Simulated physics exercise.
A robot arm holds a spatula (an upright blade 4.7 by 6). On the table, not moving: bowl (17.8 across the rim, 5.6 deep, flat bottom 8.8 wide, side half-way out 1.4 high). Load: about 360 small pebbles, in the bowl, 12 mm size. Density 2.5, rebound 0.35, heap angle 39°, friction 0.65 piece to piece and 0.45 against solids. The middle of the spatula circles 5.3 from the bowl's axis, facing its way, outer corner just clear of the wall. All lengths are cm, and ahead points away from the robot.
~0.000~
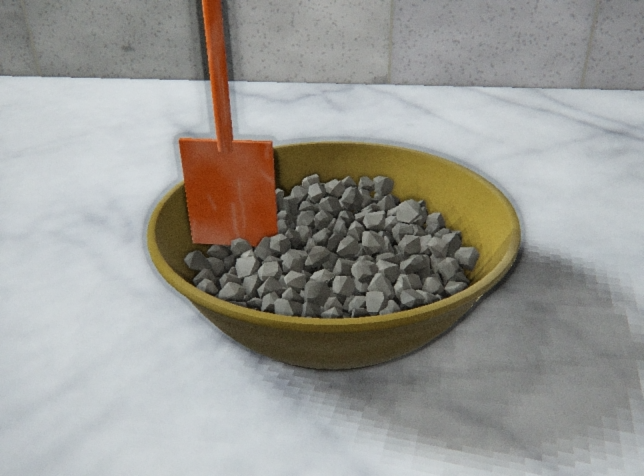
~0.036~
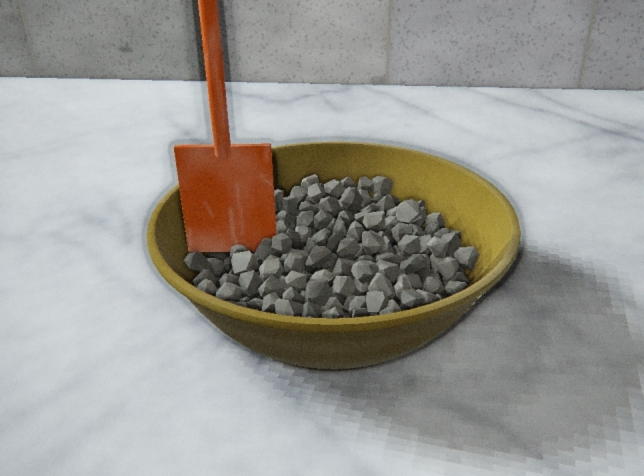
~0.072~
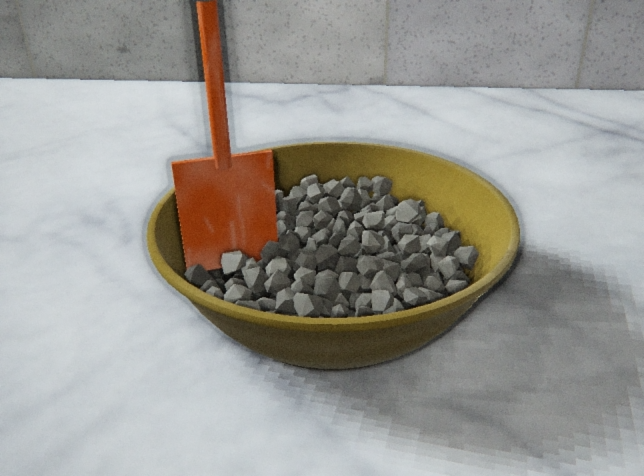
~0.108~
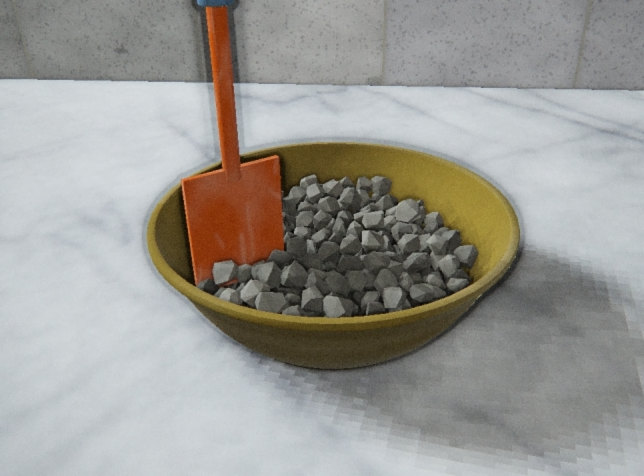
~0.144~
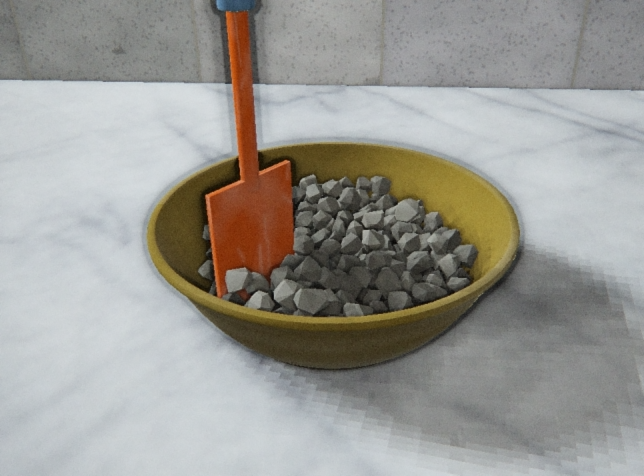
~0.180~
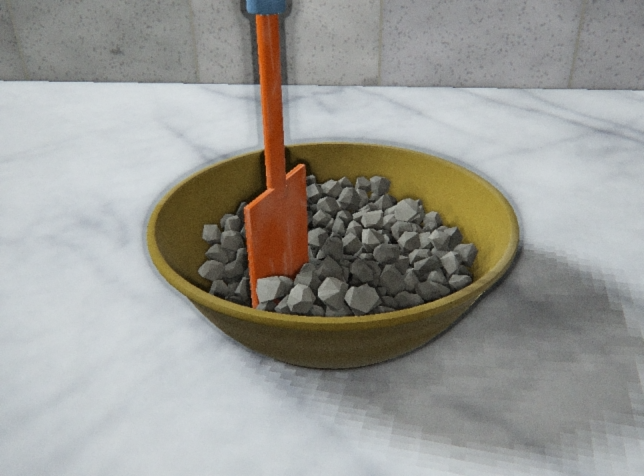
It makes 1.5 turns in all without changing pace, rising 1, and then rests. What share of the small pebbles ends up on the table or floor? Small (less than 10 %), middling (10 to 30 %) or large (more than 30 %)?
On the table or floor the share is middling, 10 to 30 %.
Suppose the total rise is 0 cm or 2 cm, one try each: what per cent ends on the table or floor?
About 30 and 15 per cent.
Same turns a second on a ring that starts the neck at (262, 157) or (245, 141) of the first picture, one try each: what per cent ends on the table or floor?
Some 30 and 35 per cent.
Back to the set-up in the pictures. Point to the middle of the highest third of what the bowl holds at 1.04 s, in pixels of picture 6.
At about (328, 274).
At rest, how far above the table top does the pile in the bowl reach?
Some 5.0 cm.
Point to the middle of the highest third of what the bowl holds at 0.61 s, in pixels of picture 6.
Around (317, 195).
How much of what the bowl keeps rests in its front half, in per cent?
Roughly 50 per cent.
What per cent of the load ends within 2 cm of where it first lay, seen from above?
Some 55 per cent.
After 0.61 s, 254° round, highest piece 8 above the table; 324 in the bowl, 36 on the table or floor, 4 in flight or on the tool.
After 1.04 s, 79° round, highest piece 8 above the table; 296 in the bowl, 65 on the table or floor, 3 in flight or on the tool.
After 1.45 s, 180° round, highest piece 5 above the table; 289 in the bowl, 75 on the table or floor.
After 2.15 s, 180° round, highest piece 5 above the table; 289 in the bowl, 75 on the table or floor.
At rest, 289 in the bowl, 75 on the table or floor. That is 21 % on the table or floor.
